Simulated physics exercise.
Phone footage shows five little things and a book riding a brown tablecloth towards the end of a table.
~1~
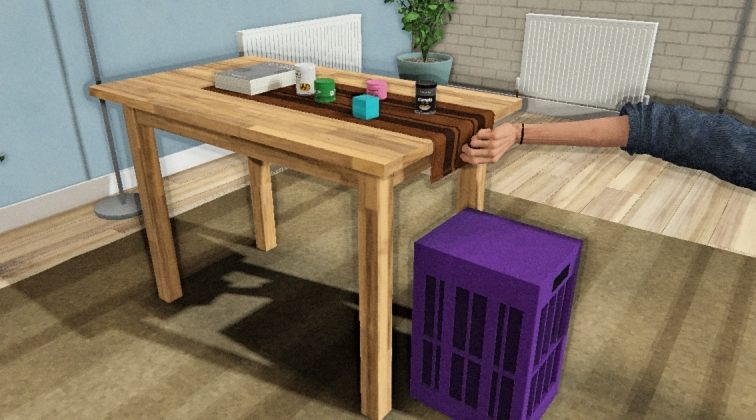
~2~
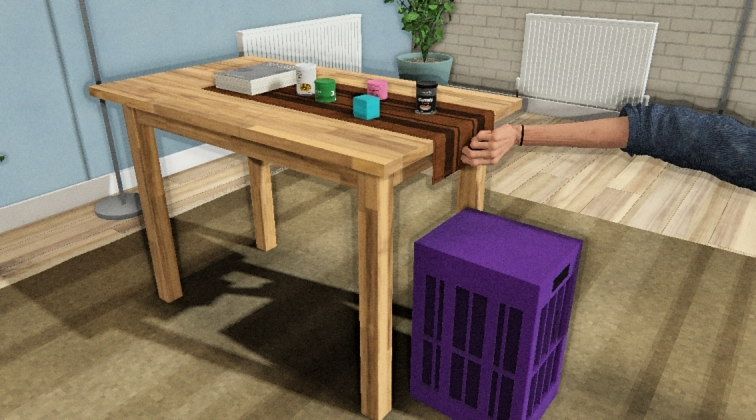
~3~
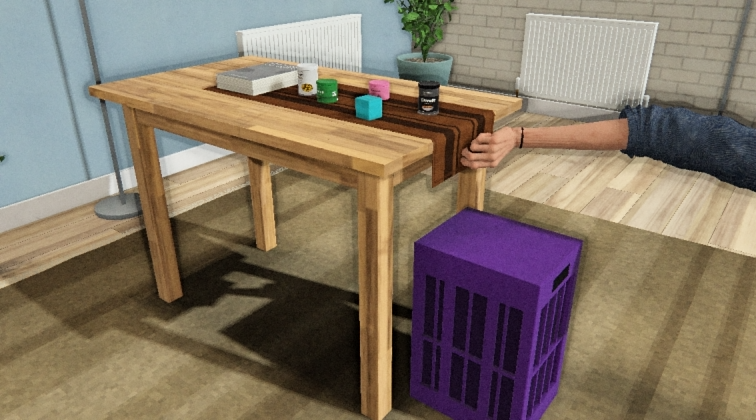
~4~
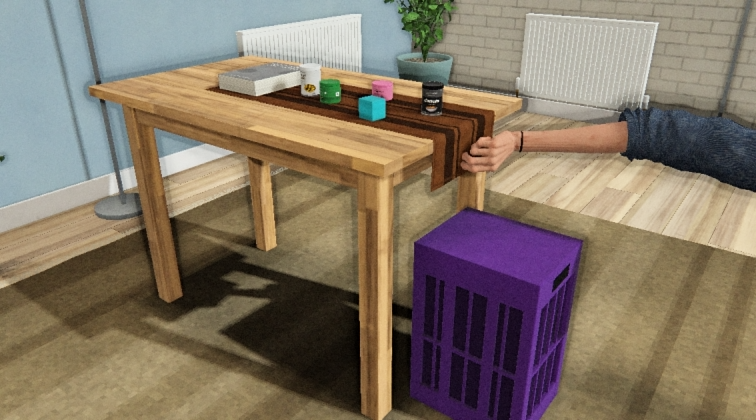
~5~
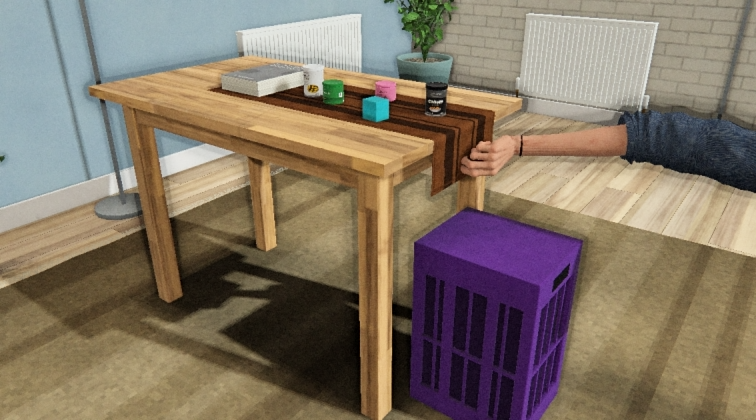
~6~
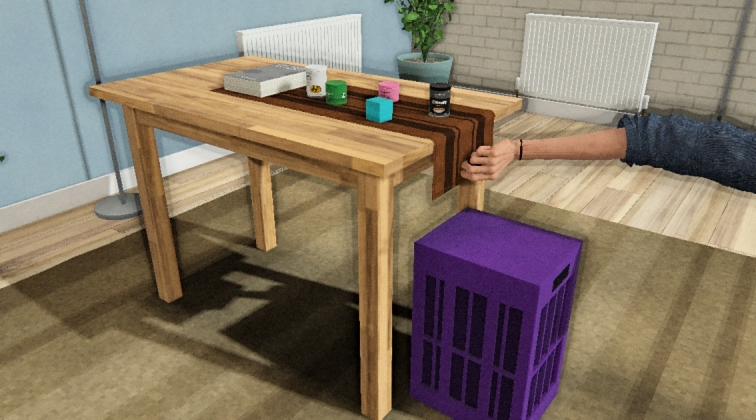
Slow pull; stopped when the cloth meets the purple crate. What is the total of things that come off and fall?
Just one falls.
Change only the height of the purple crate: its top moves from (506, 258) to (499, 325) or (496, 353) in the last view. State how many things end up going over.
We'd see 3, then 4.
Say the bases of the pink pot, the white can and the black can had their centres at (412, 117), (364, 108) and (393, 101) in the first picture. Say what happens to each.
In the end the pink pot is no longer up there, the white can is still up there and the black can is still up there.
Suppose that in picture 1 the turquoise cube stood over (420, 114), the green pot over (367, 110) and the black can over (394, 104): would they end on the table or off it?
In the end the turquoise cube is no longer on top, the green pot is still on top, and the black can is still on top.
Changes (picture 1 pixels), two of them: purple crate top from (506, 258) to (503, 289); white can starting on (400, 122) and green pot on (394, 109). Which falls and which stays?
In the end the white can is no longer on top and the green pot is no longer on top.
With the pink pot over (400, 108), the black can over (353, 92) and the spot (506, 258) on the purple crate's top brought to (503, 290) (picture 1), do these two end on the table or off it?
The pink pot is lost; the black can stays aboard.
Soon after, hem on the crate; all still up.
After that, hem on the crate; black can gone.
In the end, hem on the crate; black can gone. The count of fallen things is one.
